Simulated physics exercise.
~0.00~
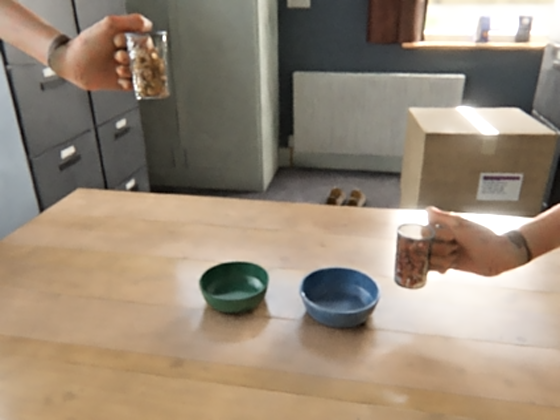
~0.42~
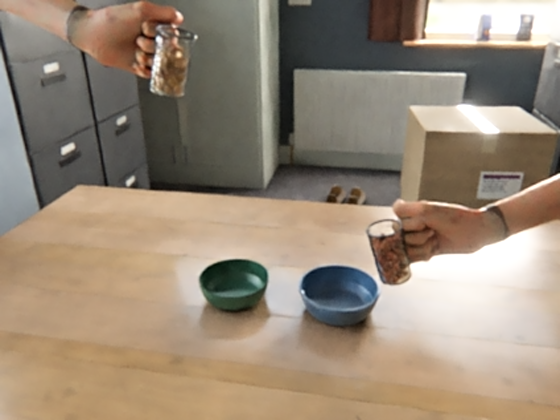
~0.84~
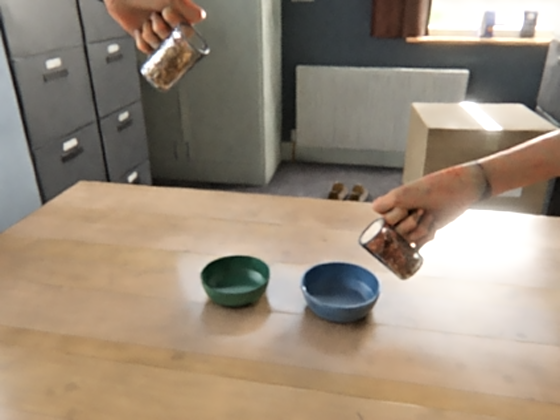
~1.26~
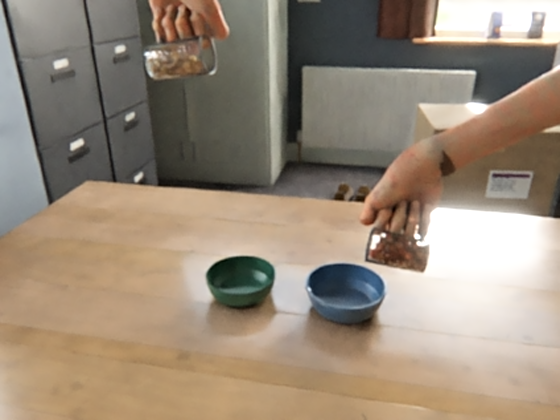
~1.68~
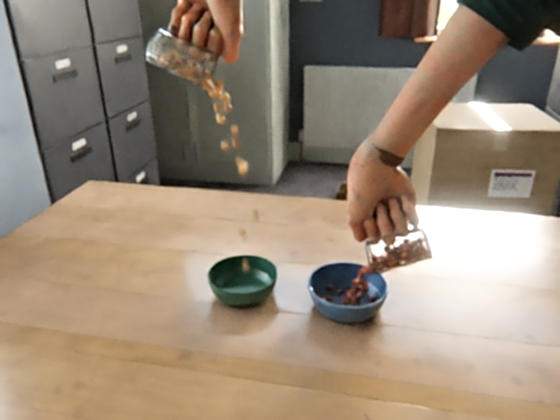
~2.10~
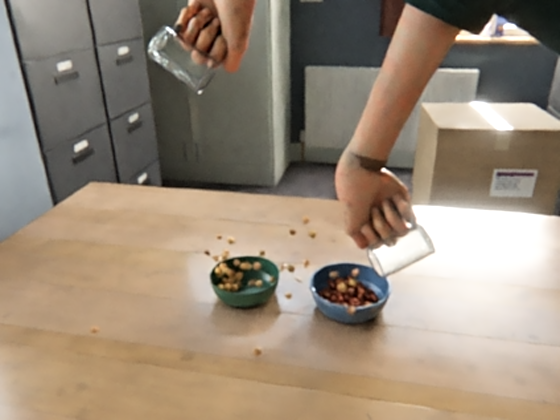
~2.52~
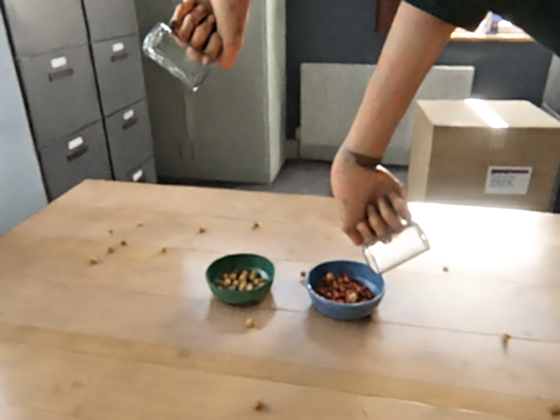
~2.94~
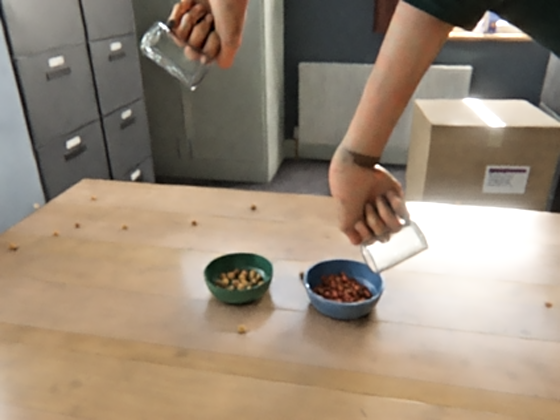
We see two hands tip glass cups of small nut-like pieces over a green bowl and a blue bowl on a wooden table; the left cup, held higher, scatters many pieces around the green bowl, while the right cup's pieces end up in the blue one.
